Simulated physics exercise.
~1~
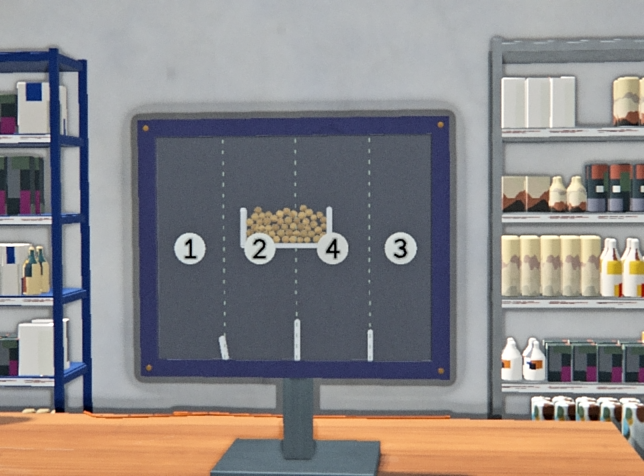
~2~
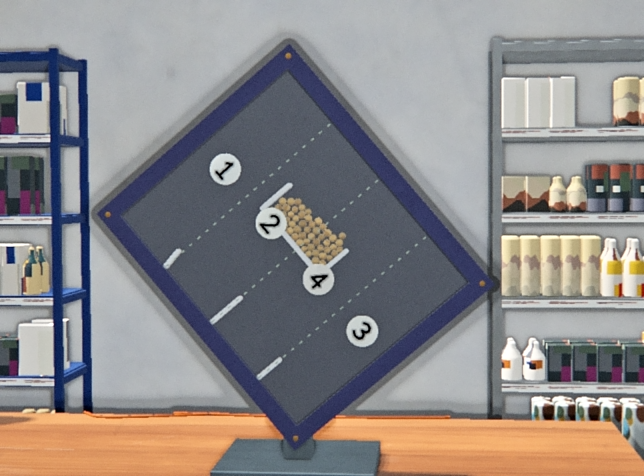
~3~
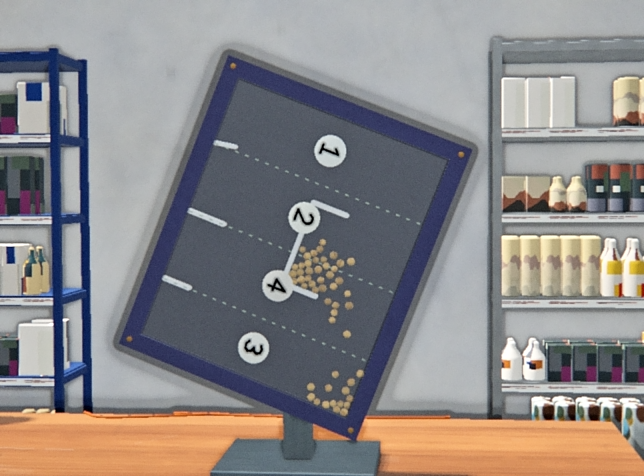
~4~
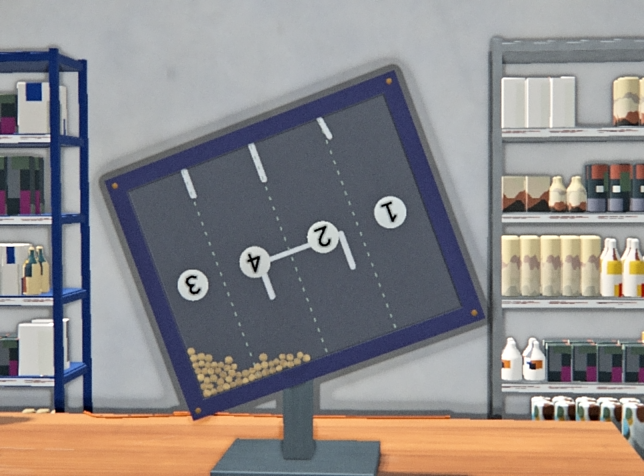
In the video, a blue-framed sorting box on a stand turns clockwise until it is nearly upside down, and small pale beads spill from a white tray at its centre, ending heaped in the lower left corner, mostly in the strip marked three.
